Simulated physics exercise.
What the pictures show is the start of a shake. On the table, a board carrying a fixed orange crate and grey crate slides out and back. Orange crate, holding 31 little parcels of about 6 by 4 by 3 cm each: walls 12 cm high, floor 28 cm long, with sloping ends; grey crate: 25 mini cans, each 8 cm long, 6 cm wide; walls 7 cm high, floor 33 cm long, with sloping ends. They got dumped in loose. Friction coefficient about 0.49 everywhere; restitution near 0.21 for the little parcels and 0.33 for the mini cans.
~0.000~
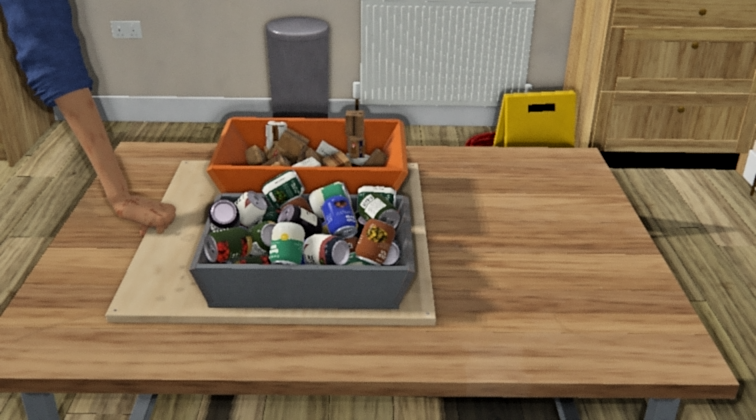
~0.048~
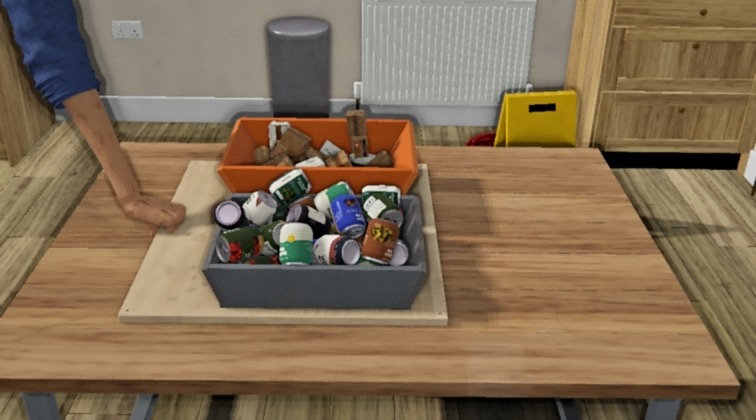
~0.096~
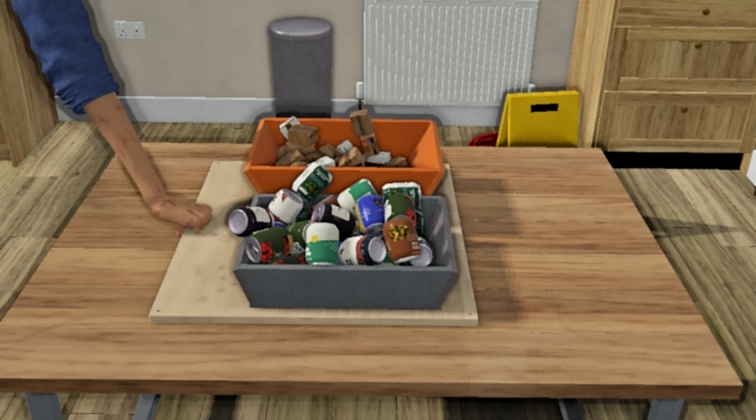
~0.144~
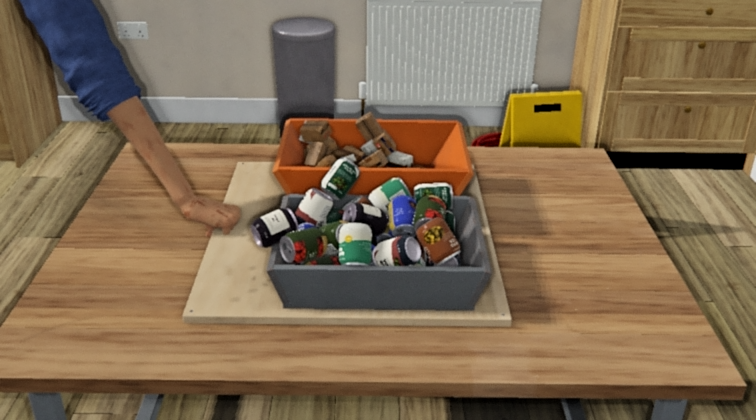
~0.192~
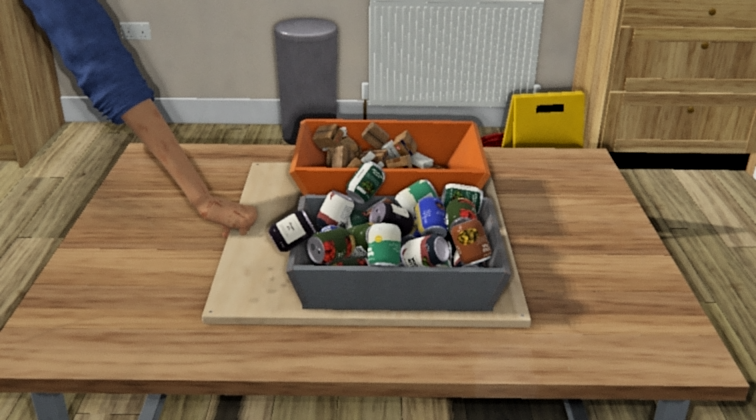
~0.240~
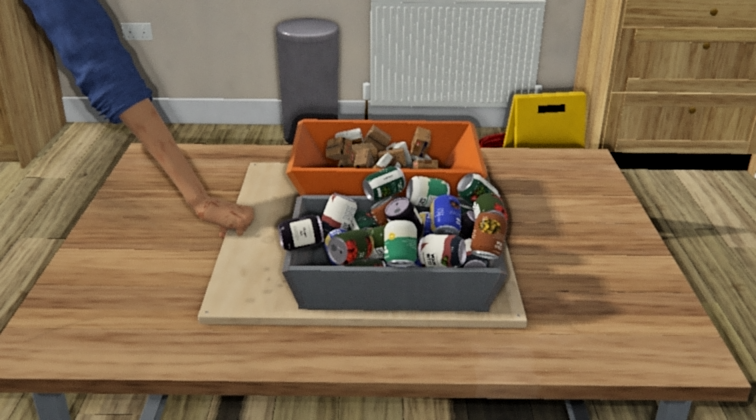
In the video, a hand on the left slides a board across a wooden table to the right, carrying an orange crate of small parcels and a grey crate of cans, whose contents shift before the board edges slightly back left.
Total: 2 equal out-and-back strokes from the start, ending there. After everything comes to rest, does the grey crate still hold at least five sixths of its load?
Spill: Past the one-sixth mark.
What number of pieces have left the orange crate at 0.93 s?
Out by then, roughly: Orange crate 0.
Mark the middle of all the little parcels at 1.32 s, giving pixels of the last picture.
I'd put the middle close to (303, 178).
After 0.41 s, 0 of 31 out of the orange crate and 5 of 25 out of the grey crate.
After 0.63 s, 0 of 31 out of the orange crate and 7 of 25 out of the grey crate.
After 0.93 s, 0 of 31 out of the orange crate and 7 of 25 out of the grey crate.
When it is over (at 1.32 s), 0 of 31 out of the orange crate and 8 of 25 out of the grey crate. Asked share, 8 of 25, 32 per cent.
